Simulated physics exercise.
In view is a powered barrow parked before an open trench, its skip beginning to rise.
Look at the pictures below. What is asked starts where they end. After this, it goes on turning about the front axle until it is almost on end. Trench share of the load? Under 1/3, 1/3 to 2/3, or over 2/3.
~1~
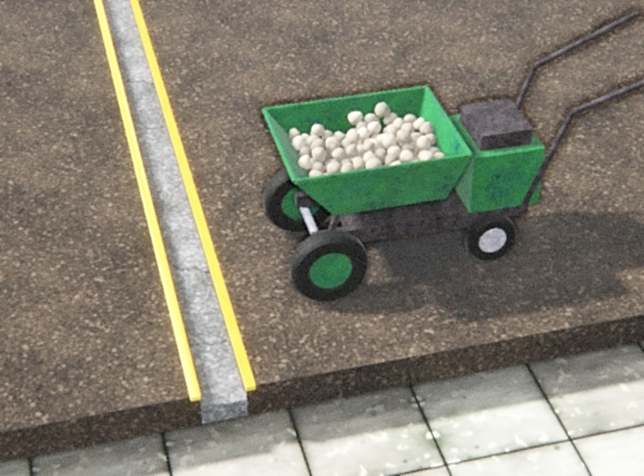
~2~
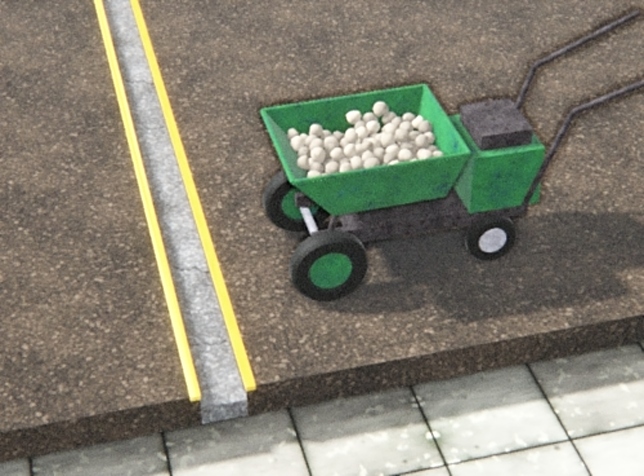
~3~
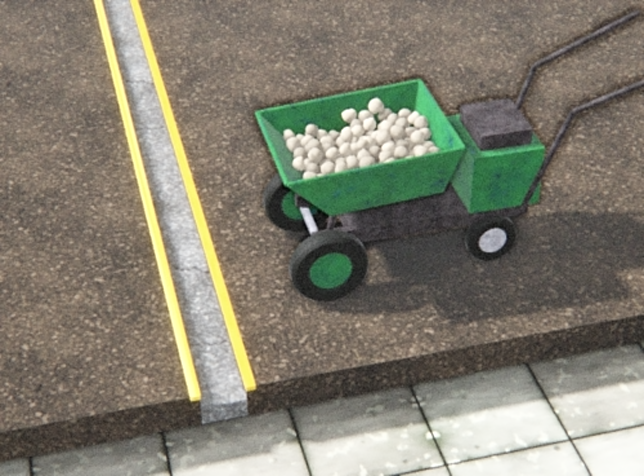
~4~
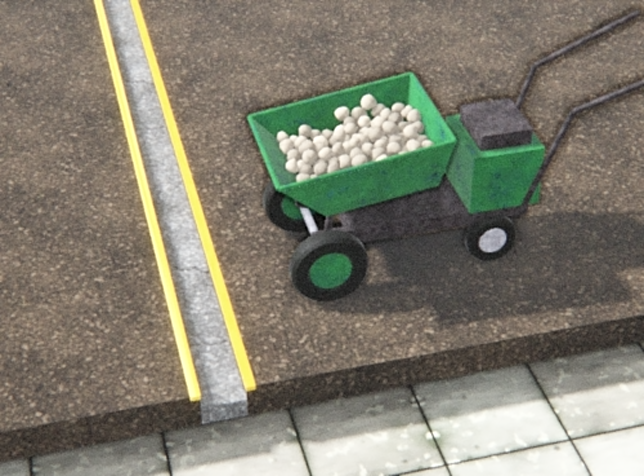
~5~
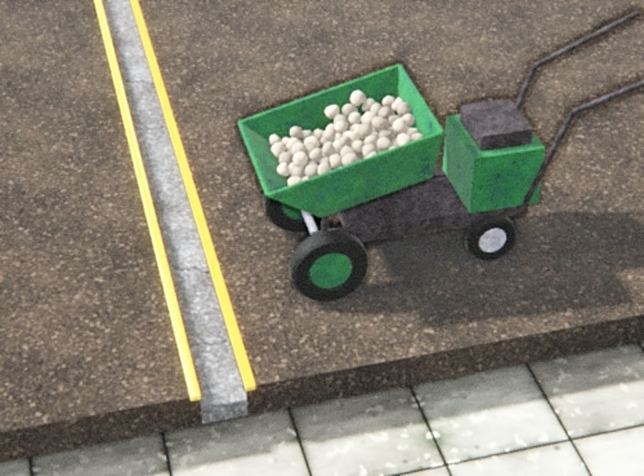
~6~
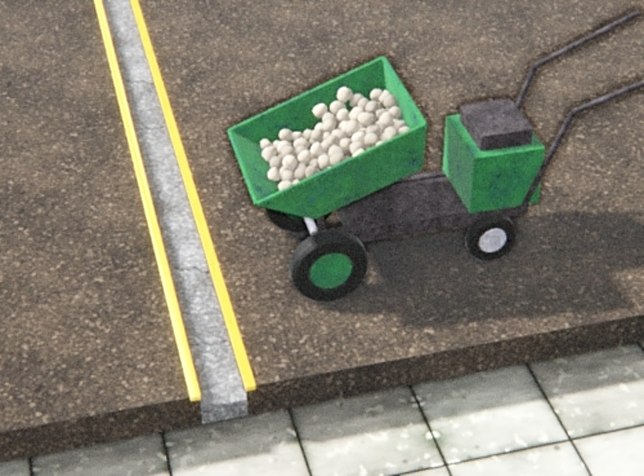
I reckon it's the middle case, with the trench getting one-third to two-thirds.
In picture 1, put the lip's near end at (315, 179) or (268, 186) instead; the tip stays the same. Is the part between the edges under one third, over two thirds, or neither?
At the first place the answer is the middle third, and at the second it is less than a third.
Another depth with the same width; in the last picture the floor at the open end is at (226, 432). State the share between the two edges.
The share comes to around 70 percent.
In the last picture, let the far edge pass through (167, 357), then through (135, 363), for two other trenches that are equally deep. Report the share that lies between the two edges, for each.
You'd get 70 in a hundred the first time and 90 in a hundred the second.
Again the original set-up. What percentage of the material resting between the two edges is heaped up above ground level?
45 per cent or thereabouts.
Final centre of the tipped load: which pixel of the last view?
The centre comes to rest close to (177, 278).
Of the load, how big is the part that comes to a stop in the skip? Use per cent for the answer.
It works out to some 15 percent.
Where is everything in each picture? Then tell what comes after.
Lip of the skip (295, 182), level; top of the load (375, 146), river pebbles; first edge of the trench (238, 345); far edge (185, 354), the trench under half as wide as the skip, and shallow for its width, in the first frame.
Lip of the skip (293, 183), level; top of the load (373, 145), in the second frame.
Lip of the skip (288, 185), tipped barely; top of the load (378, 138), in the third frame.
Lip of the skip (279, 189), tipped a little; top of the load (390, 128), in the fourth frame.
Lip of the skip (269, 196), tipped a little; top of the load (381, 126), in the fifth frame.
Lip of the skip (257, 204), tipped clearly; top of the load (382, 127); first edge of the trench (238, 345); far edge (185, 354), in the sixth frame.
Just after the last frame, skip tipped steeply; every one in the skip.
A moment on, skip tipped right over; roughly two thirds in the skip; roughly a quarter in or heaped over the trench; about a tenth beyond it; just a few falling.
Further on, skip tipped right over; about a tenth in the skip; roughly half in or heaped over the trench; roughly a third beyond it.
When it is over, skip tipped right over; about a tenth in the skip; roughly half in or heaped over the trench; roughly a third beyond it.
